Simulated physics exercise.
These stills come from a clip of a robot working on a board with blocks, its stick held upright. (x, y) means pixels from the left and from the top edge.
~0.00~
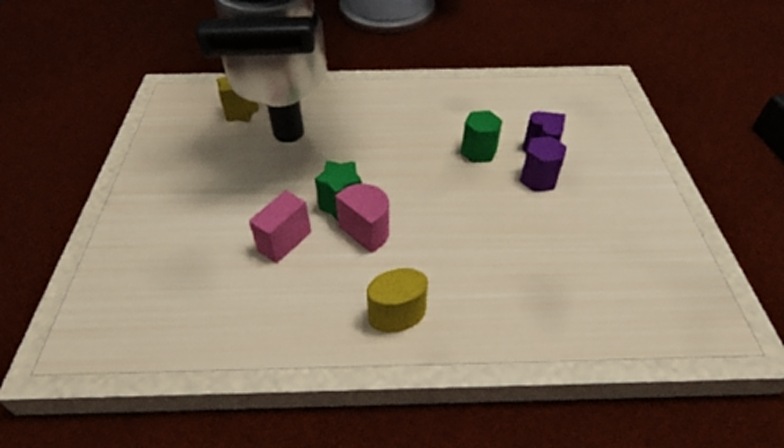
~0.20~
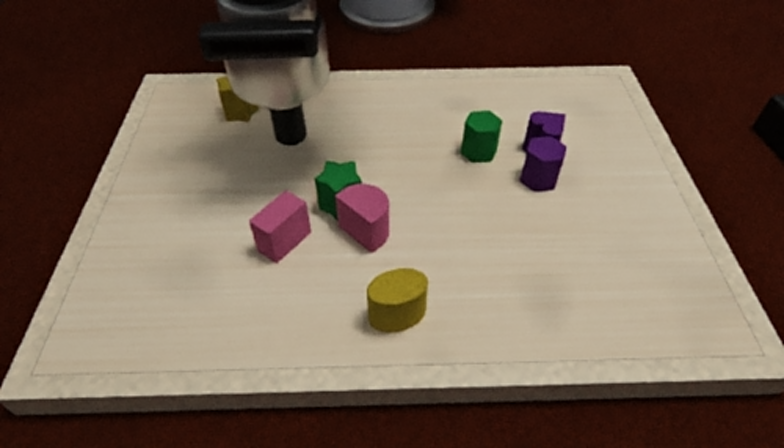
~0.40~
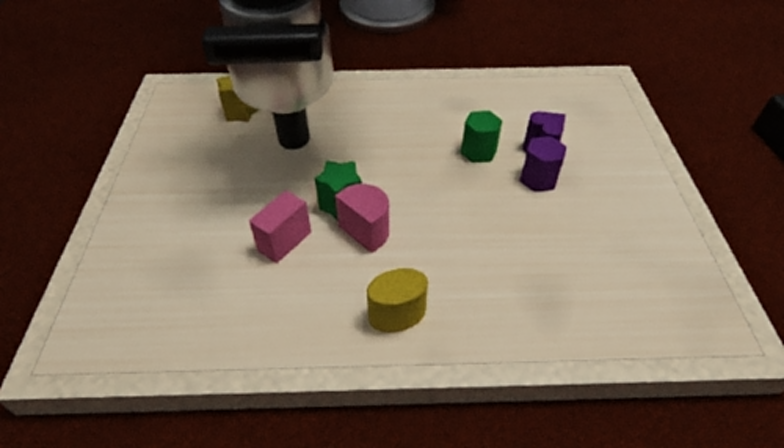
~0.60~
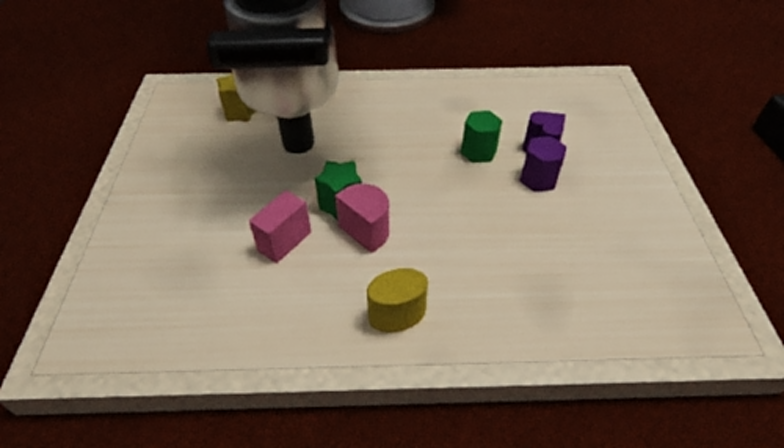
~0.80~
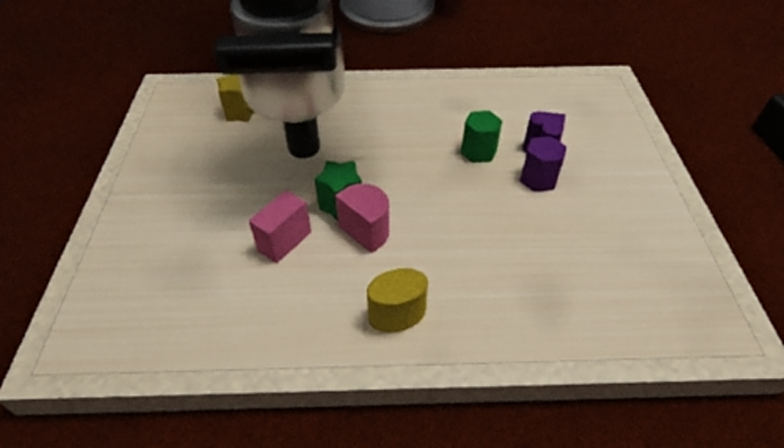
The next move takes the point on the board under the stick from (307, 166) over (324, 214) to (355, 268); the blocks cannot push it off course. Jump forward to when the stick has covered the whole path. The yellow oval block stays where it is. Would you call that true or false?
True
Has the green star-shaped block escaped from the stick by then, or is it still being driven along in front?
Left aside or behind.
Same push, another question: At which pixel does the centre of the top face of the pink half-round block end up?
It comes to (436, 232).
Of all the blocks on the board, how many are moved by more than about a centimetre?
My prediction: Two blocks.
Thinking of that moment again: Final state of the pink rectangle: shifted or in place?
The block in question stays where it was by the end.
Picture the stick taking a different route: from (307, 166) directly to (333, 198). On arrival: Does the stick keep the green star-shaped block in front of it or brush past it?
I expect it to be in front.
What follows on the original path. One third of the way, stick at (314, 183); green star-shaped block at (344, 177); pink half-round block at (369, 202).
Two thirds of the way, stick at (332, 216); green star-shaped block at (367, 203), turned 15° anticlockwise; pink half-round block at (405, 223), turned 25° anticlockwise.
At the end, stick at (354, 252); pink rectangle in place; green star-shaped block at (389, 226), turned 45° anticlockwise; pink half-round block at (436, 232), turned 50° anticlockwise; yellow oval block in place.
